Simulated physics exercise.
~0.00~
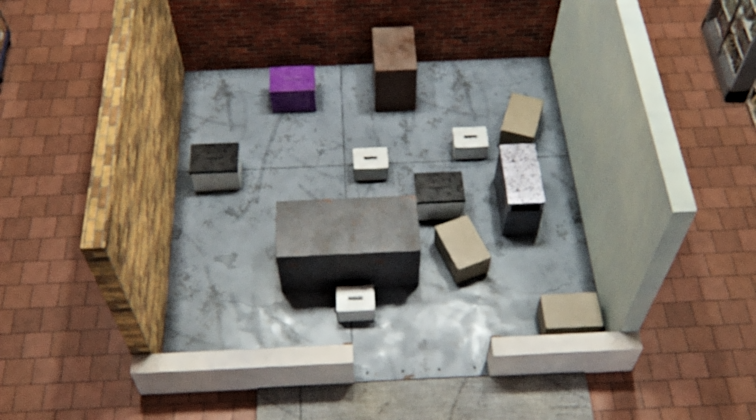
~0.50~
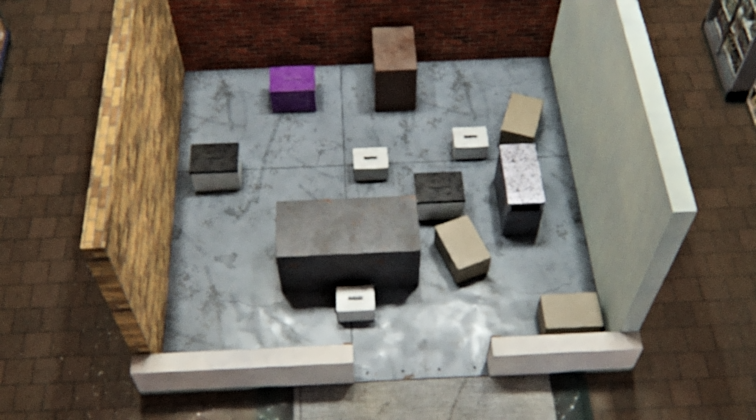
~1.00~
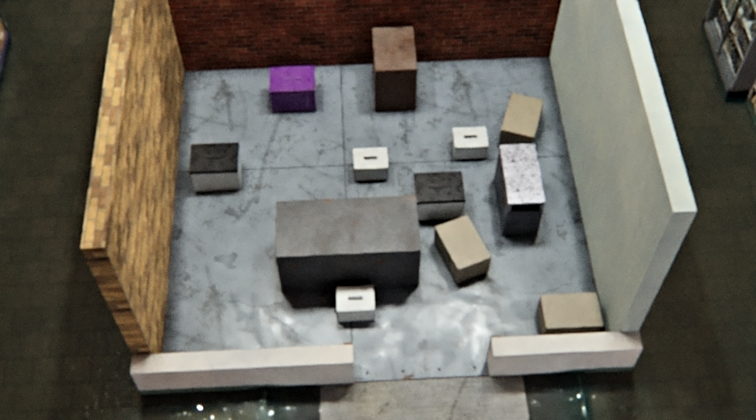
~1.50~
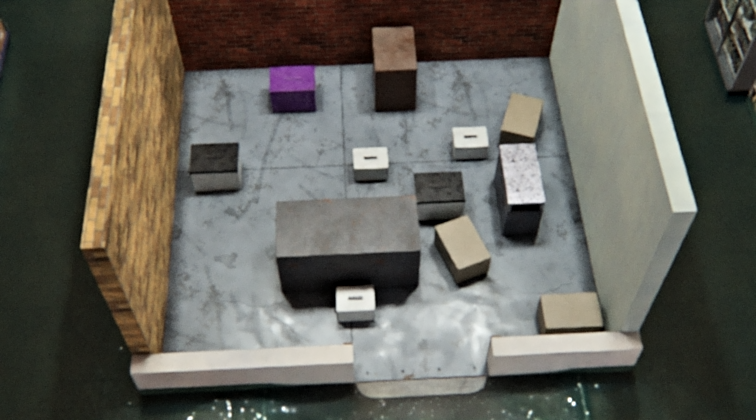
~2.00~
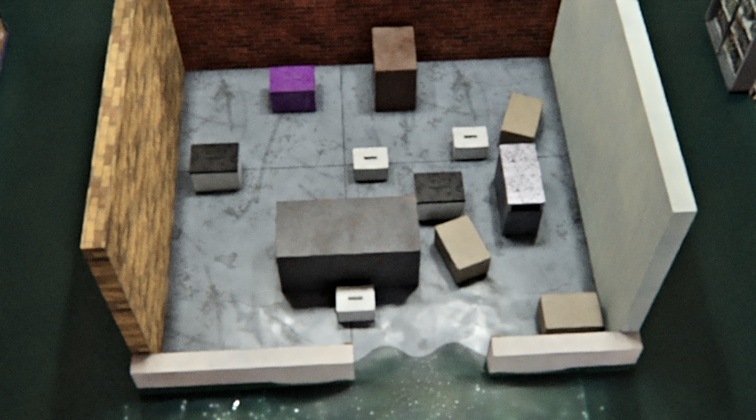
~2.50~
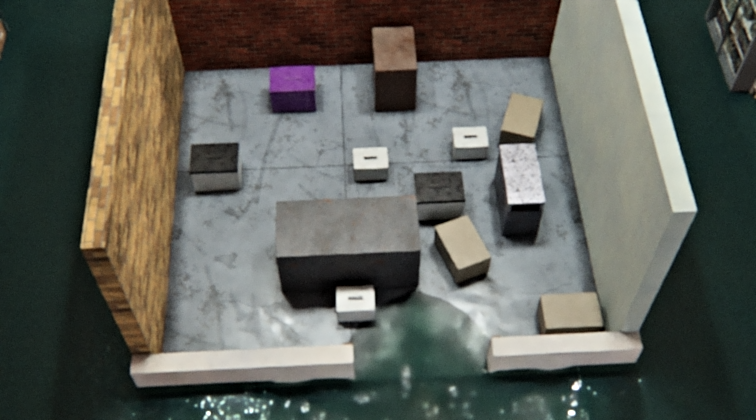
Dark green water rises over the reddish paving around a small, roofless shop, seen from high above its open front by a camera that stays still. Inside, a purple chest and a tall brown box stand near the brick back wall, with a large grey block at centre and white, tan and dark boxes around it. The water darkens the paving, covers the front walkway, then pushes through the gap onto the grey floor, while the objects stay put.
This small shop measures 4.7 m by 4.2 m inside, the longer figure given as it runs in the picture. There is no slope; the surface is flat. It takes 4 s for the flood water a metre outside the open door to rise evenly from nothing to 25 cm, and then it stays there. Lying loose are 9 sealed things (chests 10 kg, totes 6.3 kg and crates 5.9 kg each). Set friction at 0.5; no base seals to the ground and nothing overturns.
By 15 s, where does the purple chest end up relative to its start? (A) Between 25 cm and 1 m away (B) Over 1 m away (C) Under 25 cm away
Answer: A.
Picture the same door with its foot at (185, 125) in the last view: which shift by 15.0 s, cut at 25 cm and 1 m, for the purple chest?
So the purple chest is well away by then.
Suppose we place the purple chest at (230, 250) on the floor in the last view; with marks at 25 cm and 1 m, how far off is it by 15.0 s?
What happens is it creeps a short distance.
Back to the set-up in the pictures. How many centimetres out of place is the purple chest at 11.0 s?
Around 40 centimetres.
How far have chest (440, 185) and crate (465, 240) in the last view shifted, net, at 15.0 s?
50 cm, 150 cm.
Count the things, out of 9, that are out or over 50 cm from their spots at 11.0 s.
The number by then is 6.
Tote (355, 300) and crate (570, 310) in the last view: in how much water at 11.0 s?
Close to 11 and 9 centimetres.
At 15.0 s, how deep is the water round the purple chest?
Roughly 16 cm deep.
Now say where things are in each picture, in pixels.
The first frame shows the purple chest at (292, 79), on the bottom; 0.0 m2 under water; 0 of 9 have shifted.
The second frame shows the purple chest at (292, 79), on the bottom; 0.0 m2 under water; 0 of 9 have shifted.
The third frame shows the purple chest at (292, 79), on the bottom; 0.0 m2 under water; 0 of 9 have shifted.
The fourth frame shows the purple chest at (292, 79), on the bottom; water covers 0.0 m2; 0 of 9 have shifted.
The fifth frame shows the purple chest at (292, 79), on the bottom; 0.1 m2 under water; 0 of 9 have shifted.
The sixth frame shows the purple chest at (292, 79) rests on the ground; water covers 0.9 m2; 0 of 9 have shifted.
After 3.5 s the purple chest is near (292, 79), 0.0 m from its start, aground; 0 afloat.
After 6.8 s the purple chest is near (292, 79), 0.0 m from its start, aground; 5 afloat.
After 11.0 s the purple chest is near (315, 57), 0.4 m from its start, afloat; 9 afloat.
After 15.0 s the purple chest is near (327, 62), 0.5 m from its start, afloat; 9 afloat.
